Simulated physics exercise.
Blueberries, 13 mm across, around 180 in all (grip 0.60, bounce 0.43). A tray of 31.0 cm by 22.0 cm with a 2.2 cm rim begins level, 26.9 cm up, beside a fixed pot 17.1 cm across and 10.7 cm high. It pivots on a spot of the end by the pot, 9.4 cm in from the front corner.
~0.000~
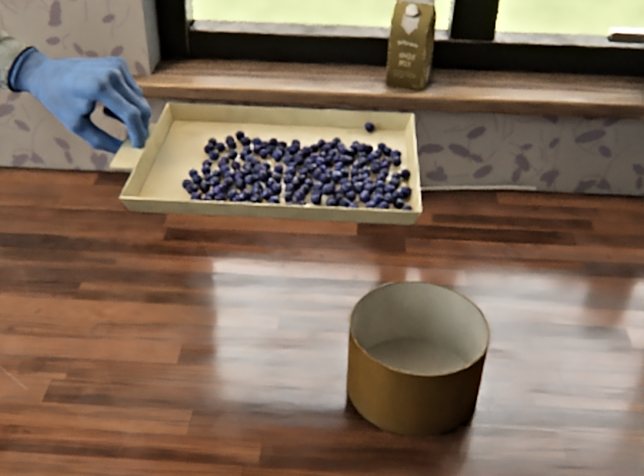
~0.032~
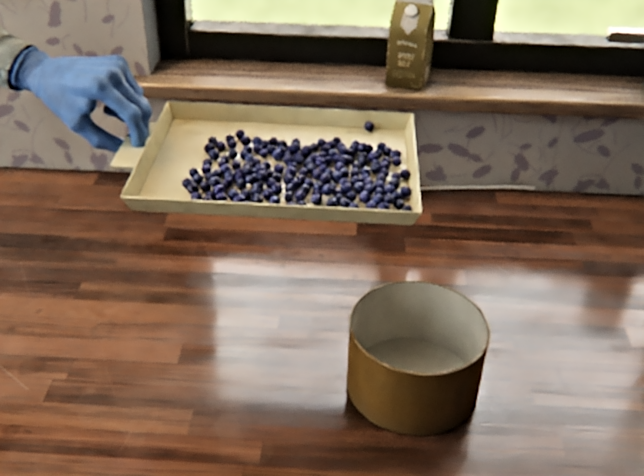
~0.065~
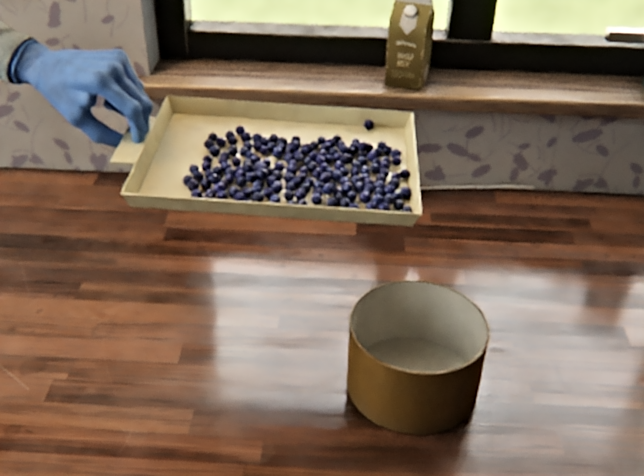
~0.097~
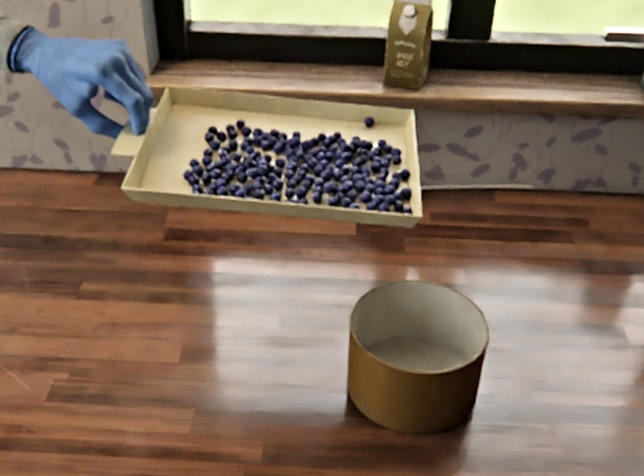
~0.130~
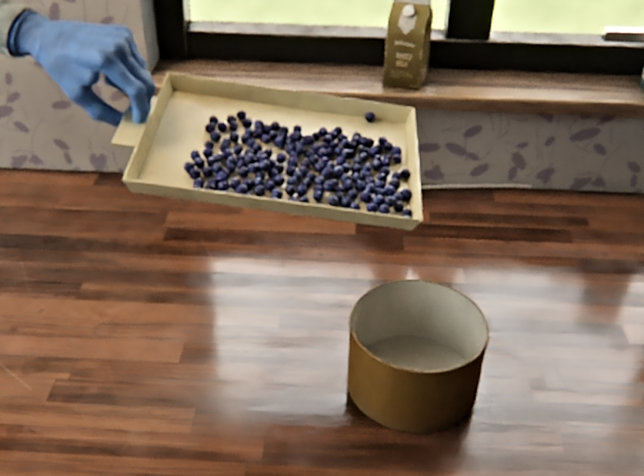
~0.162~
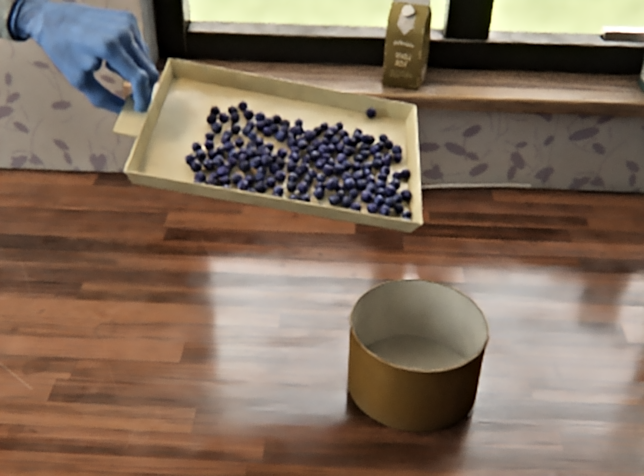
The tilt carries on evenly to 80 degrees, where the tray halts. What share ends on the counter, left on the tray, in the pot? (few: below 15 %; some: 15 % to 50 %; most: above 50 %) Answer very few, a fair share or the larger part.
On the counter: Very few; left on the tray: Very few; in the pot: The larger part.
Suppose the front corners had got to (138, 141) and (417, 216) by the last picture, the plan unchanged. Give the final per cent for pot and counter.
Pot 75, counter 20.
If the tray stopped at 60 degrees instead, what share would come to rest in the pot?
Then about 5 per cent.
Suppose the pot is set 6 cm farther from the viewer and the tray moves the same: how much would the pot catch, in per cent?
It would be near 40 per cent.
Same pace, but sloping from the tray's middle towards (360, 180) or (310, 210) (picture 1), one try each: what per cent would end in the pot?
Some 60 and 65 per cent.
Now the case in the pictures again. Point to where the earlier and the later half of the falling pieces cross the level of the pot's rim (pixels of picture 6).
At about (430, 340), then at (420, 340).
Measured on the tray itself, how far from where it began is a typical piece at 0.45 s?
Roughly 3 cm.
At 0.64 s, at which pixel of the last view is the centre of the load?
Around (365, 161).
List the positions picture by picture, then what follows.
In the first frame, tray tilt 0 degrees, front corners at (128, 194) and (414, 208); middle of the pieces at (303, 173); pot at (419, 324).
In the second frame, tray tilt 1 degrees, front corners at (129, 193) and (414, 208); middle of the pieces at (303, 173).
In the third frame, tray tilt 2 degrees, front corners at (130, 190) and (414, 210); middle of the pieces at (304, 171).
In the fourth frame, tray tilt 5 degrees, front corners at (130, 184) and (415, 212), lowest corner right front; middle of the pieces at (304, 168).
In the fifth frame, tray tilt 8 degrees, front corners at (132, 176) and (415, 215), lowest corner right front; middle of the pieces at (305, 164).
In the sixth frame, tray tilt 12 degrees, front corners at (133, 168) and (415, 218), lowest corner right front; middle of the pieces at (306, 160); pot at (419, 322). The tray's pace is about 120 degrees a second.
After 0.45 s, tilt 46 degrees; the tray holds 100 %, the pot 0 %.
After 0.64 s, tilt 69 degrees; the tray holds 100 %, the pot 0 %.
After 0.95 s, tilt 80 degrees; the tray holds 60 %, the pot 10 %.
In the end, at 2.2 s, counter 5 %, tray 5 %, pot 95 %.
